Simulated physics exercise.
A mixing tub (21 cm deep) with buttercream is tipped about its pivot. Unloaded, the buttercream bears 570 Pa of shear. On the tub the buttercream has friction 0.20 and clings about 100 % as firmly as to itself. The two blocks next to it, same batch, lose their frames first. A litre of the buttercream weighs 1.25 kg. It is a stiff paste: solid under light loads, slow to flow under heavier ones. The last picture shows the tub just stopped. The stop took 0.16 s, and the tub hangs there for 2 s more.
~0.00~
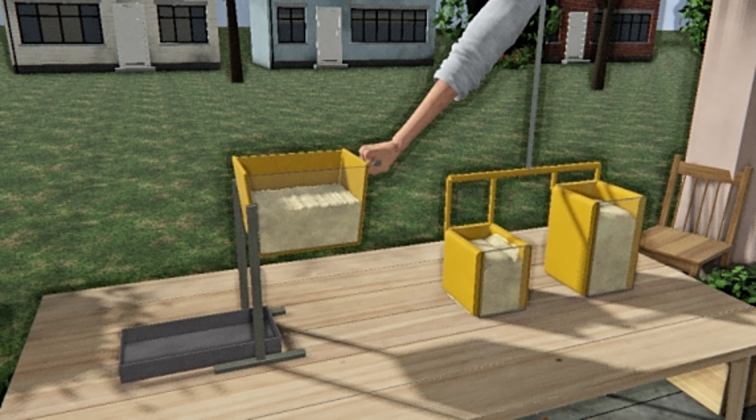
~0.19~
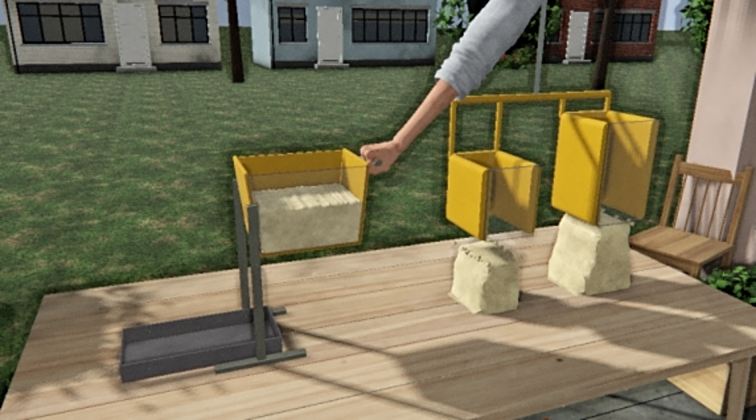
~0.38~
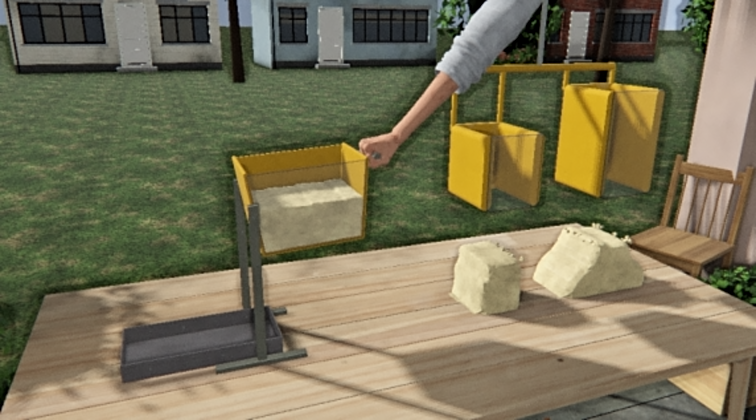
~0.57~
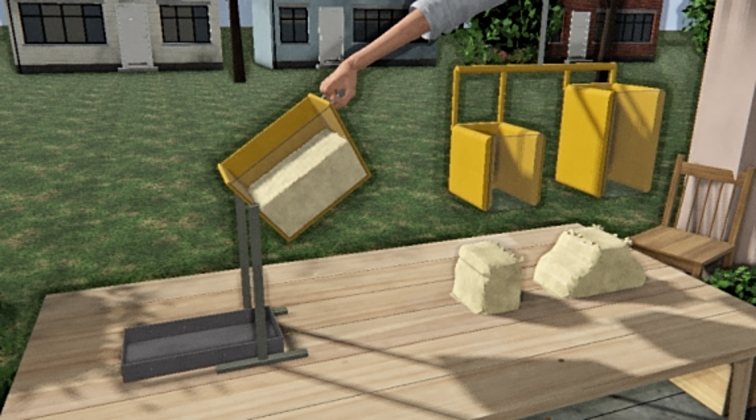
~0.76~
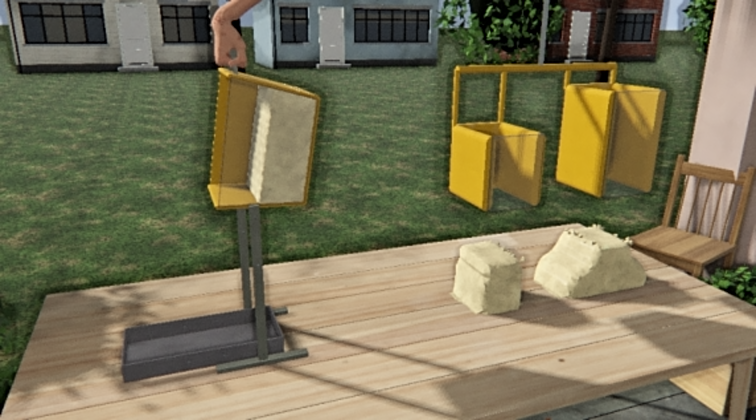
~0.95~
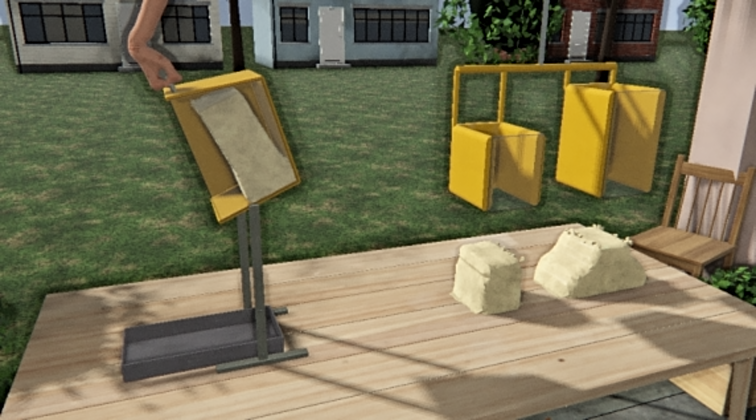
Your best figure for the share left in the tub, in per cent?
Close to 0 per cent.
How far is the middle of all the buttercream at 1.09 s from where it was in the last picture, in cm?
Some 11 cm.
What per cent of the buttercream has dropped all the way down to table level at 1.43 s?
Some 60 per cent.
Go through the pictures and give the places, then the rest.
In the first picture, handle-side rim at (365, 165), tilt 0 degrees; highest point of the buttercream at (359, 202); test blocks 18 cm, 27 cm high (left to right).
In the second picture, handle-side rim at (366, 165), tilt 0 degrees; highest point of the buttercream at (360, 202); test blocks 17 cm, 24 cm high (left to right).
In the third picture, handle-side rim at (365, 159), tilt 3 degrees; highest point of the buttercream at (358, 198); test blocks 17 cm, 18 cm high (left to right).
In the fourth picture, handle-side rim at (329, 106), tilt 35 degrees; highest point of the buttercream at (345, 143); test blocks 17 cm, 17 cm high (left to right).
In the fifth picture, handle-side rim at (230, 78), tilt 81 degrees; highest point of the buttercream at (275, 92); test blocks 17 cm, 17 cm high (left to right).
In the sixth picture, handle-side rim at (169, 101), tilt 107 degrees; highest point of the buttercream at (241, 94); test blocks 17 cm, 17 cm high (left to right).
By 1.09 s, the tub is at 107 degrees and holds 71 %.
By 1.26 s, the tub is at 107 degrees and holds 31 %.
By 1.43 s, the tub is at 107 degrees and holds 16 %.
By 1.60 s, the tub is at 107 degrees and holds 0 %.
By 2.95 s, at the end, the tub is at 107 degrees and holds 0 %.
